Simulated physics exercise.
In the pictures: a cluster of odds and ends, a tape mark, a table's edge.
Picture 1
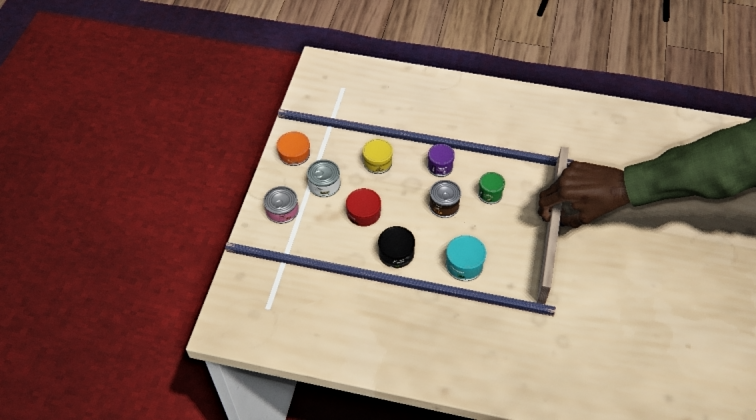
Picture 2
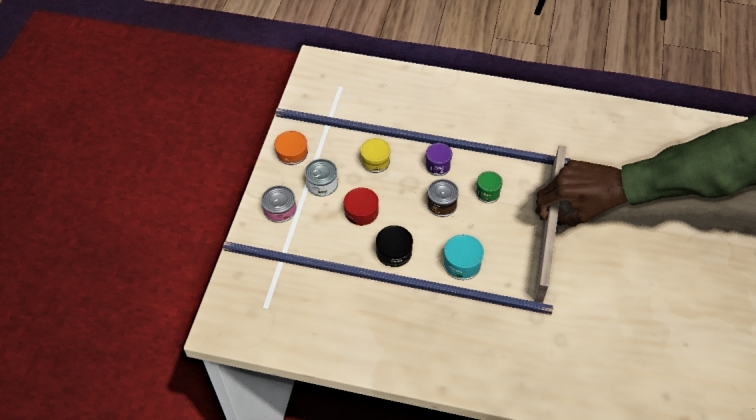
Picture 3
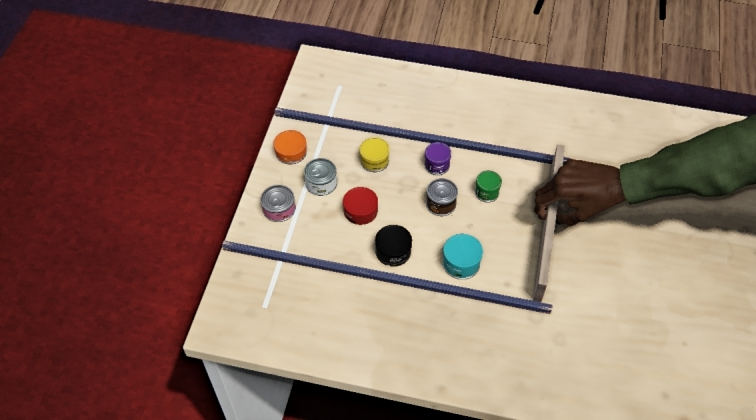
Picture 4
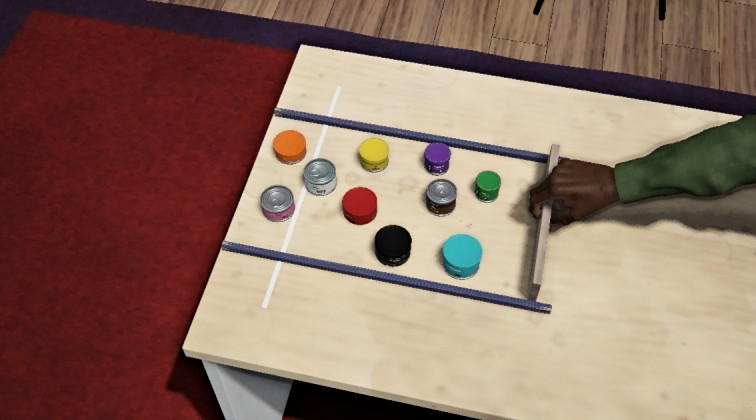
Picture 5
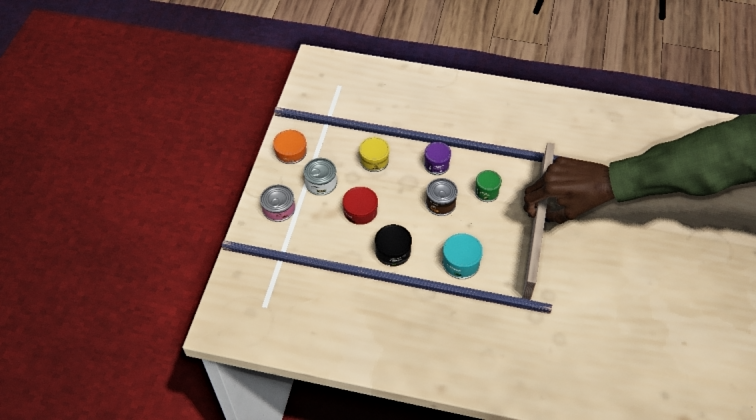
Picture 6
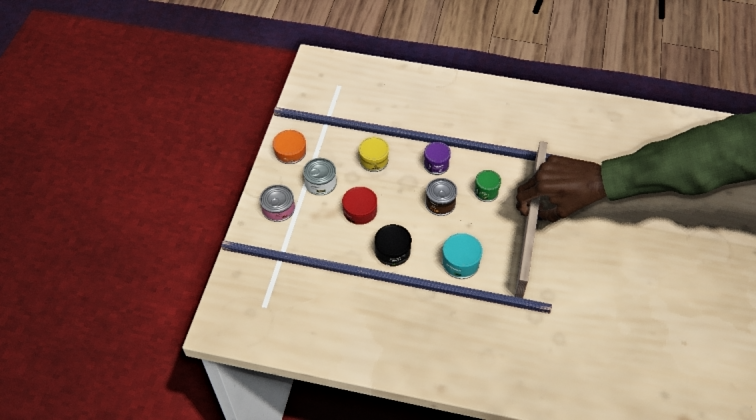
A wooden board, gripped by a hand in a green sleeve, slid slightly left between two blue rails on a table, while the colourful tins and pots ahead of it stayed put, untouched.
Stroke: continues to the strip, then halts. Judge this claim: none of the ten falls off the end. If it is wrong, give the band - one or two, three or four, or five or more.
Wrong; one or two fall off.
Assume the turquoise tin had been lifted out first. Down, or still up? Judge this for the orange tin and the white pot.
So the orange tin goes off the edge and the white pot is still there.
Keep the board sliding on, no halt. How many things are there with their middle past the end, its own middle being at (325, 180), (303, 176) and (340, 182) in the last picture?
In order of the places given, that's 0, 1 and 0.
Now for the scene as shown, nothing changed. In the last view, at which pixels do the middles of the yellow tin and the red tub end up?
First object: (285, 135); second object: (283, 196).
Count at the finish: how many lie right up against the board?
That makes 5.
A little later, none off yet; orange tin at rest near (290, 147); pink tin at rest near (278, 203); white pot at rest near (320, 177).
When it is over, the number that fall off is one or two; down, orange tin.
